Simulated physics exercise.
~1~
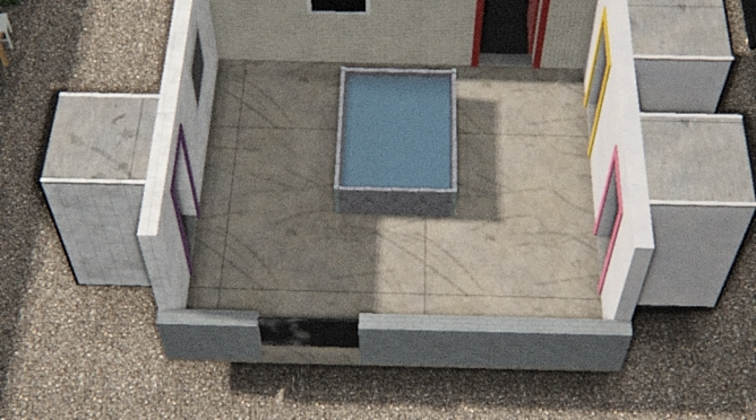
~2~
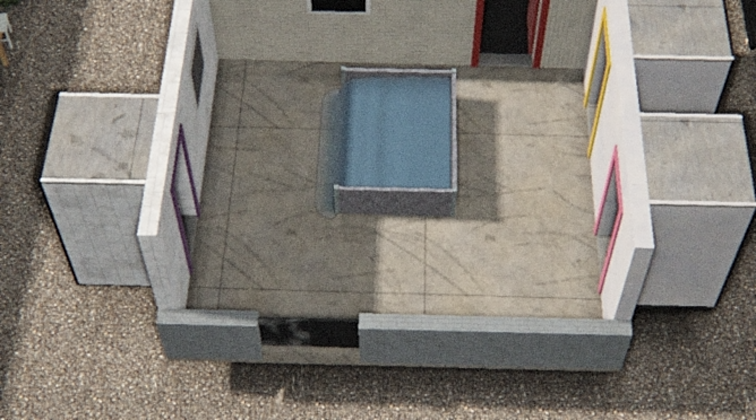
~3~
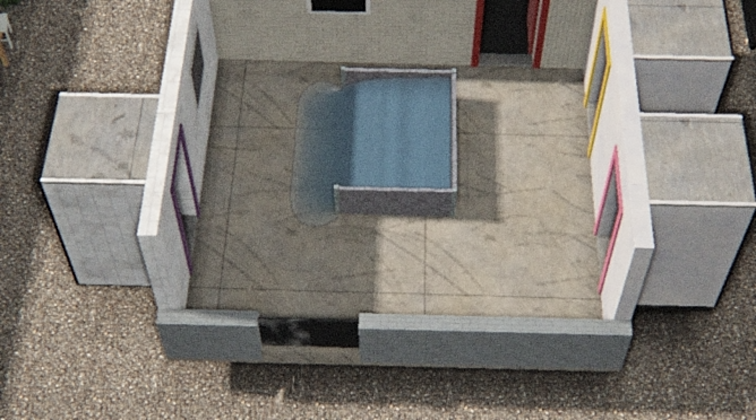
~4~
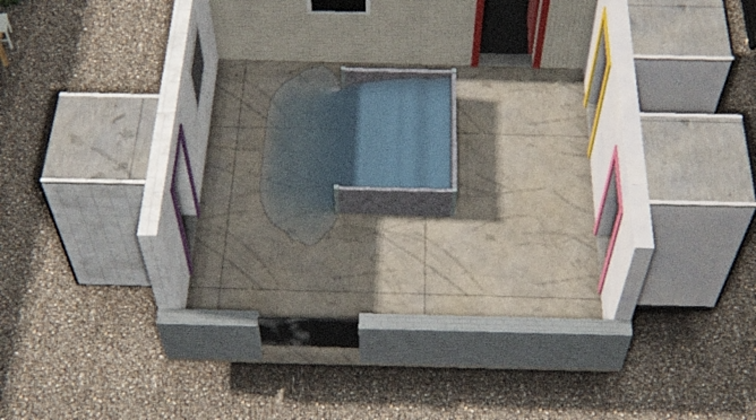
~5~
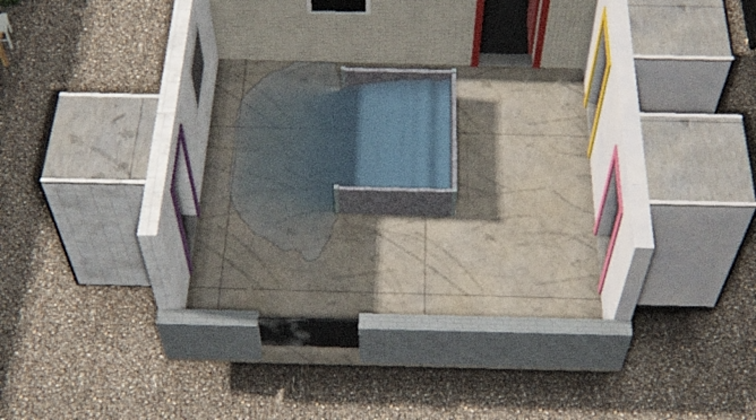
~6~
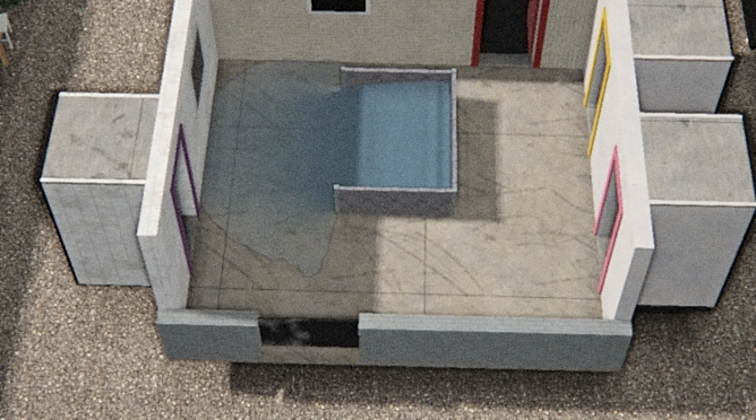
In a walled yard, a water tank bursts open and water spreads left across the floor.
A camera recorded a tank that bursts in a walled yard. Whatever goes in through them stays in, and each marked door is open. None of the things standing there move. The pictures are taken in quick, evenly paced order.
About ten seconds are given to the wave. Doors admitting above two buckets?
The yellow door is going to let through no more than allowed; the purple door is going to let through more than allowed; the red door is going to let through no more than allowed; the pink door is going to let through more than allowed.
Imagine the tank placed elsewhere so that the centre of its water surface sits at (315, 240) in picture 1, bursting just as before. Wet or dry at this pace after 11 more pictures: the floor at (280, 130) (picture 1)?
Soaked.
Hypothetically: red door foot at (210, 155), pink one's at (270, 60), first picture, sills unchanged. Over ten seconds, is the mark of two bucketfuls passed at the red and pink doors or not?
Well, the red one runs over, and as for the pink one, it runs over.
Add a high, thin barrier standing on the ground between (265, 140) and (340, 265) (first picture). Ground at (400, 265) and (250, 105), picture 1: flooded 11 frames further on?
Result, in order: Swamped / swamped.
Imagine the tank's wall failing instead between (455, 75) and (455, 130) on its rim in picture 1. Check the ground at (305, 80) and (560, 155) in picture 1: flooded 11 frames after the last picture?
Taking the two points in order, the first is left dry and the second is waterlogged.
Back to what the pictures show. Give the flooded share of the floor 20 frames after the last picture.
Some 50 per cent.
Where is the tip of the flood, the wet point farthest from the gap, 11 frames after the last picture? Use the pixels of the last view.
Farthest reach: (184, 333).
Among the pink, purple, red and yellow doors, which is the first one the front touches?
Looks like the one in purple.
A moment on, water covers 30 % of the floor; the yellow door not reached, the purple door under two buckets in, the red door not reached, the pink door not reached.
Next, water covers 35 % of the floor; the yellow door not reached, the purple door over two buckets in, the red door not reached, the pink door not reached.
Then, water covers 50 % of the floor; the yellow door not reached, the purple door over two buckets in, the red door not reached, the pink door not reached.
Later, water covers 85 % of the floor; the yellow door wet at the sill, nothing in, the purple door over two buckets in, the red door under two buckets in, the pink door under two buckets in.
In the end, water covers 95 % of the floor; the yellow door wet at the sill, nothing in, the purple door over two buckets in, the red door under two buckets in, the pink door far over two buckets in.
